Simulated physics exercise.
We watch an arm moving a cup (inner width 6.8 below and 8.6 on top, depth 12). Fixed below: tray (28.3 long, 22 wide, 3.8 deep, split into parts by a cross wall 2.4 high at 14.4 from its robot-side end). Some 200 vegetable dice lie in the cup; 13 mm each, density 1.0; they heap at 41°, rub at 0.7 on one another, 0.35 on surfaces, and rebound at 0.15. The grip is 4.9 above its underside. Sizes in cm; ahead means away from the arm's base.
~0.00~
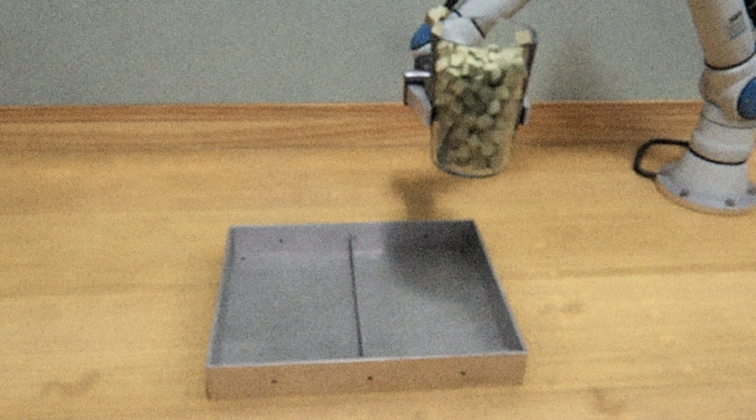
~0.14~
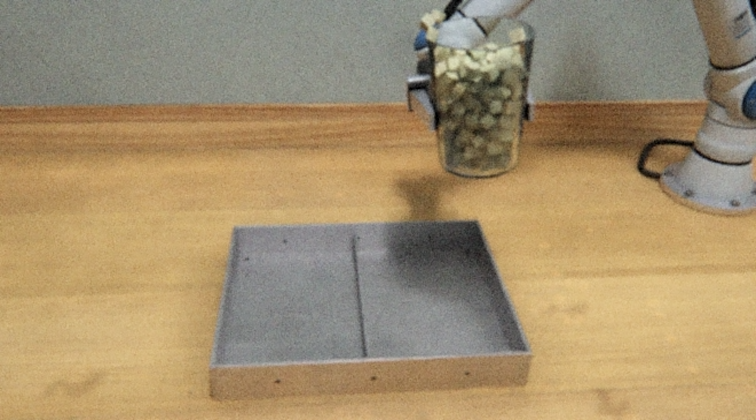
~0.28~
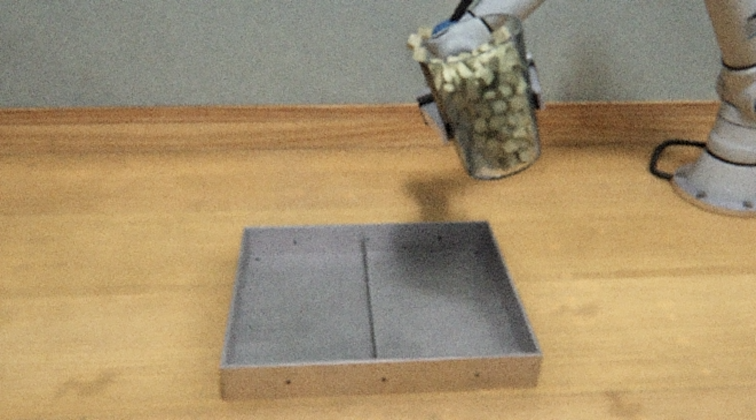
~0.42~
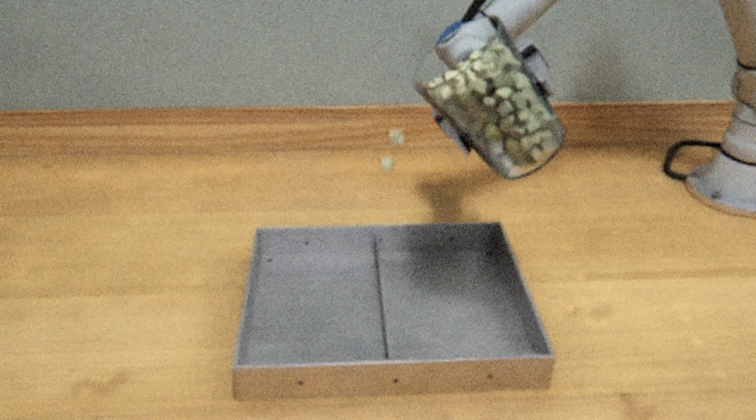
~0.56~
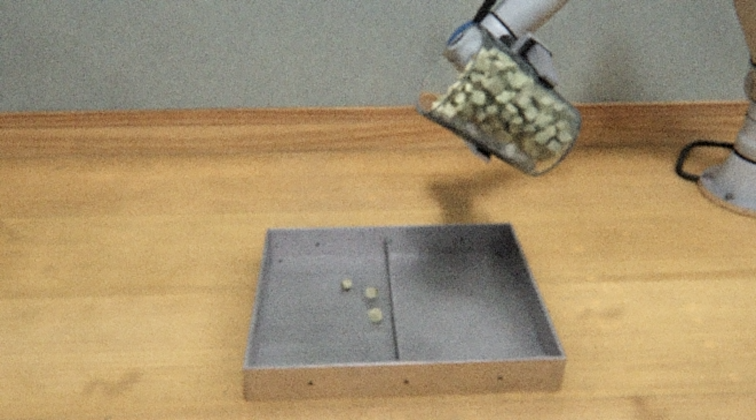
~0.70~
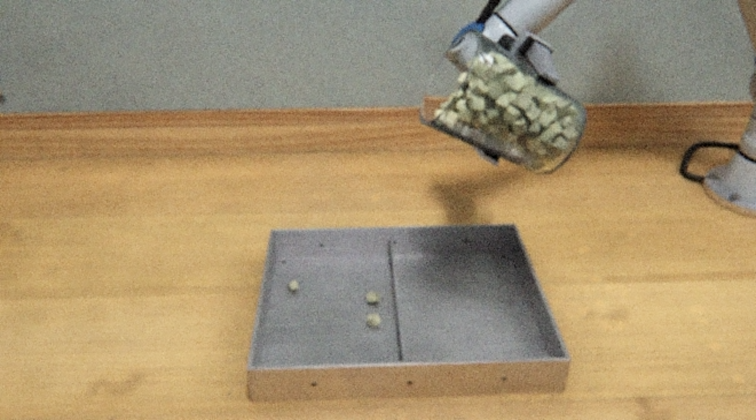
To begin with, a robot arm holds a clear cup heaped with pale green vegetable cubes, nearly upright above a divided grey tray on a wooden table. The arm tilts the cup steadily leftward, and a few cubes drop out. Three land in the tray's left part, while the rest remain in the steeply tilted cup.
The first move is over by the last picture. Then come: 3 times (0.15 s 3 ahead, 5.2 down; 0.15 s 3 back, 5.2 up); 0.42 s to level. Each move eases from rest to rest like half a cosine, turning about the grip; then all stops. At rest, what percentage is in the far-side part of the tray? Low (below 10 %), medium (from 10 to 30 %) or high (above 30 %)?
Share in the far-side part of the tray: Low (below 10 %).
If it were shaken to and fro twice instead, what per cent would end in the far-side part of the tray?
It would be near 0 per cent.
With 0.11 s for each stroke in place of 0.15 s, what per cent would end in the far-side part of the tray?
Then about 10 per cent.
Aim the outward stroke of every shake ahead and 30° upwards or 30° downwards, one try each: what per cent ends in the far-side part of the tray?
About 35 and 5 per cent.
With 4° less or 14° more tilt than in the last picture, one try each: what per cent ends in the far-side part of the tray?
Some 0 and 5 per cent.
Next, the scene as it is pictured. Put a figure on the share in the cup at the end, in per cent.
Some 100 per cent.
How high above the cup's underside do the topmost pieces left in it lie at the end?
About 12.0 cm.
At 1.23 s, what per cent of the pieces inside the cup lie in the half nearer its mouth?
Roughly 50 per cent.
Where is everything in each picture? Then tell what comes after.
In the first picture, cup middle at (476, 101), level; upper third of the load around (479, 67), from x 435 to 525, top at y 15; 200 in the cup.
In the second picture, cup middle at (479, 101), tilted 6° forward; upper third of the load around (480, 68), from x 425 to 520, top at y 15.
In the third picture, cup middle at (486, 102), tilted 21° forward; upper third of the load around (485, 71), from x 415 to 530, top at y 30; 199 in the cup, 1 in flight or on a rim.
In the fourth picture, cup middle at (495, 105), tilted 39° forward; upper third of the load around (491, 79), from x 385 to 550, top at y 45; 197 in the cup, 3 in flight or on a rim.
In the fifth picture, cup middle at (503, 108), tilted 54° forward; upper third of the load around (496, 84), from x 345 to 565, top at y 55; 197 in the cup, 3 in the far-side part.
In the sixth picture, cup middle at (506, 110), tilted 60° forward; upper third of the load around (497, 88), from x 295 to 570, top at y 60; 197 in the cup, 3 in the far-side part.
By 1.23 s, tilted 60° forward, highest piece 25 above the table; 197 in the cup, 3 in the far-side part.
By 1.76 s, tilted 42° forward, highest piece 28 above the table; 197 in the cup, 3 in the far-side part.
By 2.22 s, level, highest piece 30 above the table; 197 in the cup, 3 in the far-side part.
By 3.27 s, level, highest piece 30 above the table; 197 in the cup, 3 in the far-side part.
Final count, 197 in the cup, 3 in the far-side part. That is 2 % in the far-side part of the tray.
